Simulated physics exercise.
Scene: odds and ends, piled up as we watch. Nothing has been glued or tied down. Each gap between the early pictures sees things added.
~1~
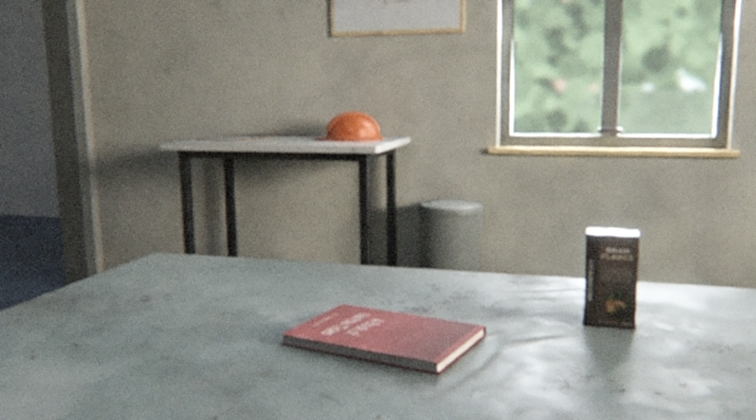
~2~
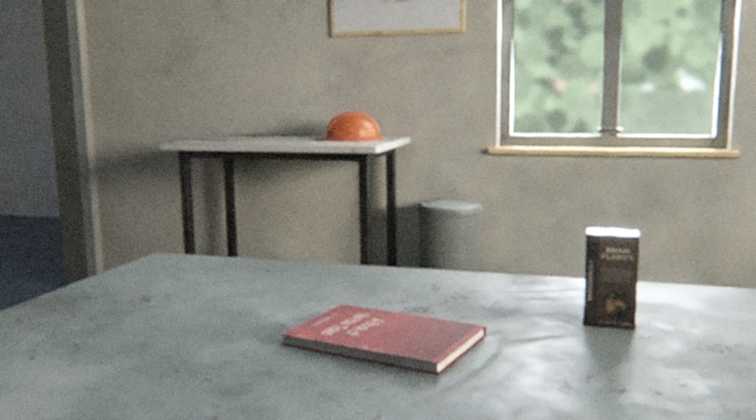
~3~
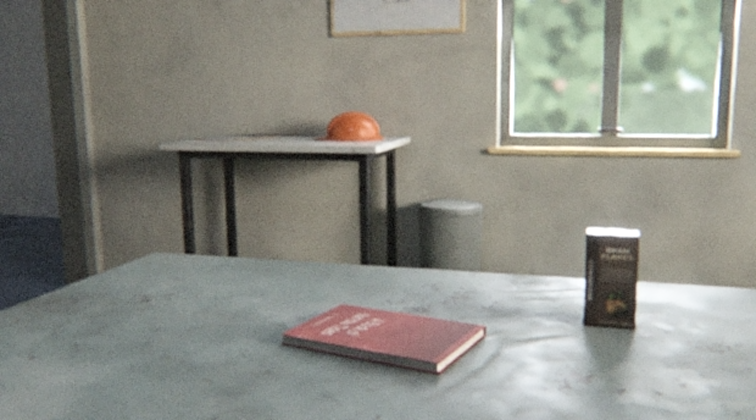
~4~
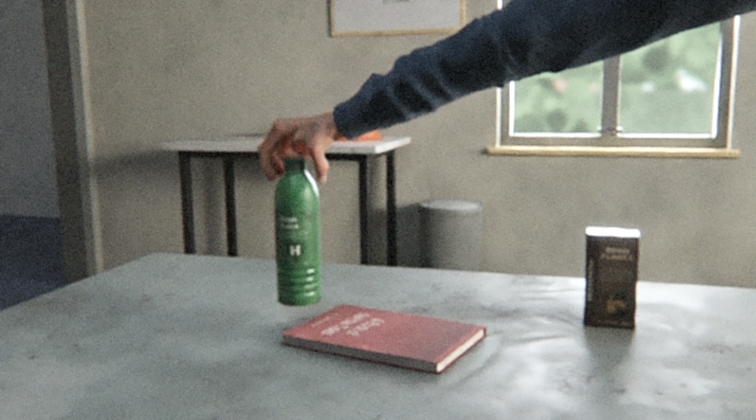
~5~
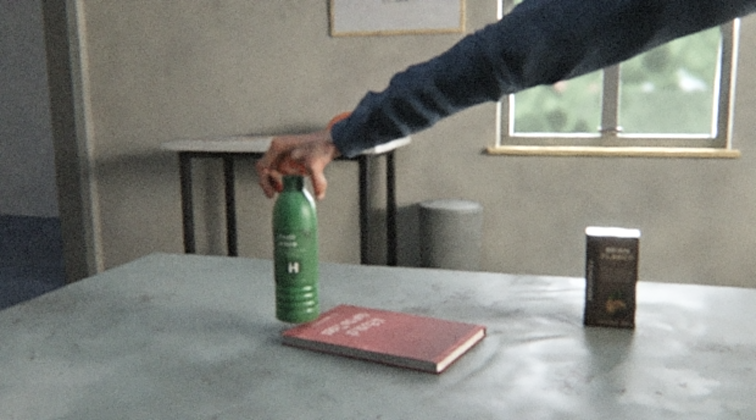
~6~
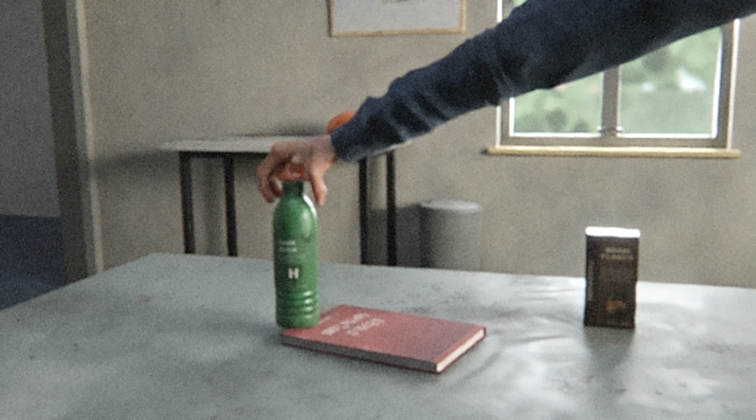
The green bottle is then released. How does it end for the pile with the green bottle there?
In the end the pile has fallen.
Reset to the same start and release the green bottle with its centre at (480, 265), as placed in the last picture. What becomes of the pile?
Outcome: The pile is knocked down.
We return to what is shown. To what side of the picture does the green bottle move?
Leftwards.
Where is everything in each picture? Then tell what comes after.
In the first picture, the last thing is not in view yet; brown carton (611, 277).
In the second picture, the last thing is not in view yet; brown carton (611, 277).
In the third picture, the last thing is not in view yet; brown carton (611, 277).
The fourth picture shows coming down; green bottle (297, 231); brown carton (611, 277).
The fifth picture shows coming down; green bottle (295, 248); brown carton (611, 277).
The sixth picture shows set down, still held; green bottle (296, 253); brown carton (611, 277).
Then, 0.40 s later than the last frame, green bottle tilted by 38° near (259, 260).
Then, 0.60 s later than the last frame, green bottle now fallen.
When it is over, fallen, green bottle; the other 2 as before. End places, in pixels of the last picture, green bottle near (223, 299). The pile loses its balance.
